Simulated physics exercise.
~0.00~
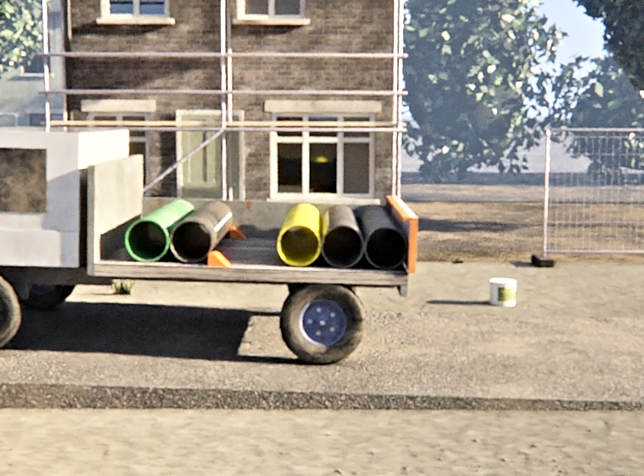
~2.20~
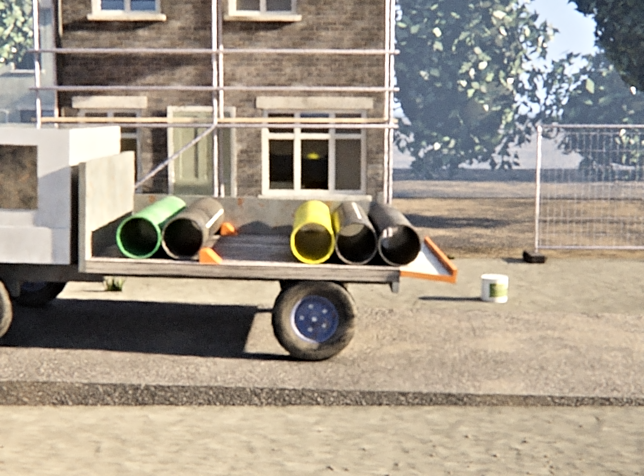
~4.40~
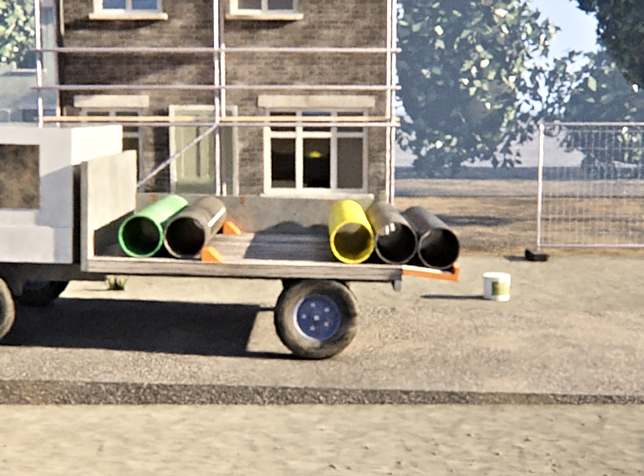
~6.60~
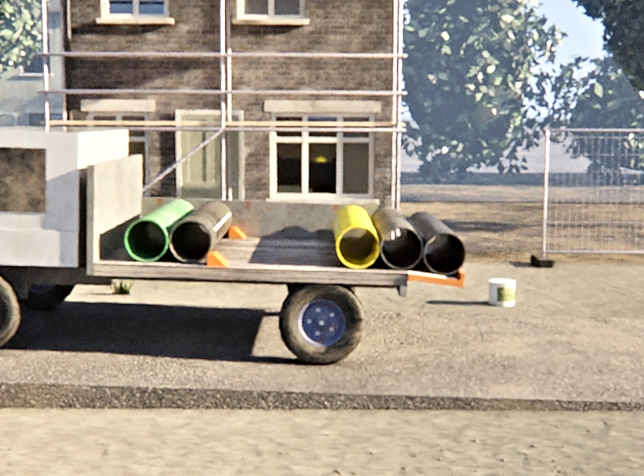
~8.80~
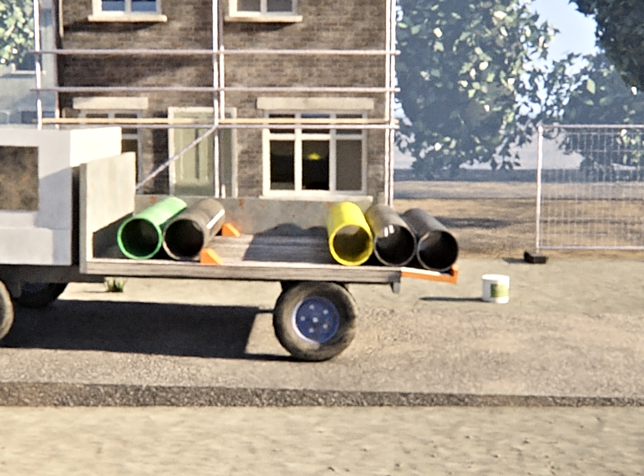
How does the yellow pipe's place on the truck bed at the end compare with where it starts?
It starts just left of the line above the rear wheel's center and ends a little farther right, above the wheel's right side and nearer the tail end. It is still on the bed.
Three pipes roll right as the truck's tailgate drops, then stop near its edge, still aboard.
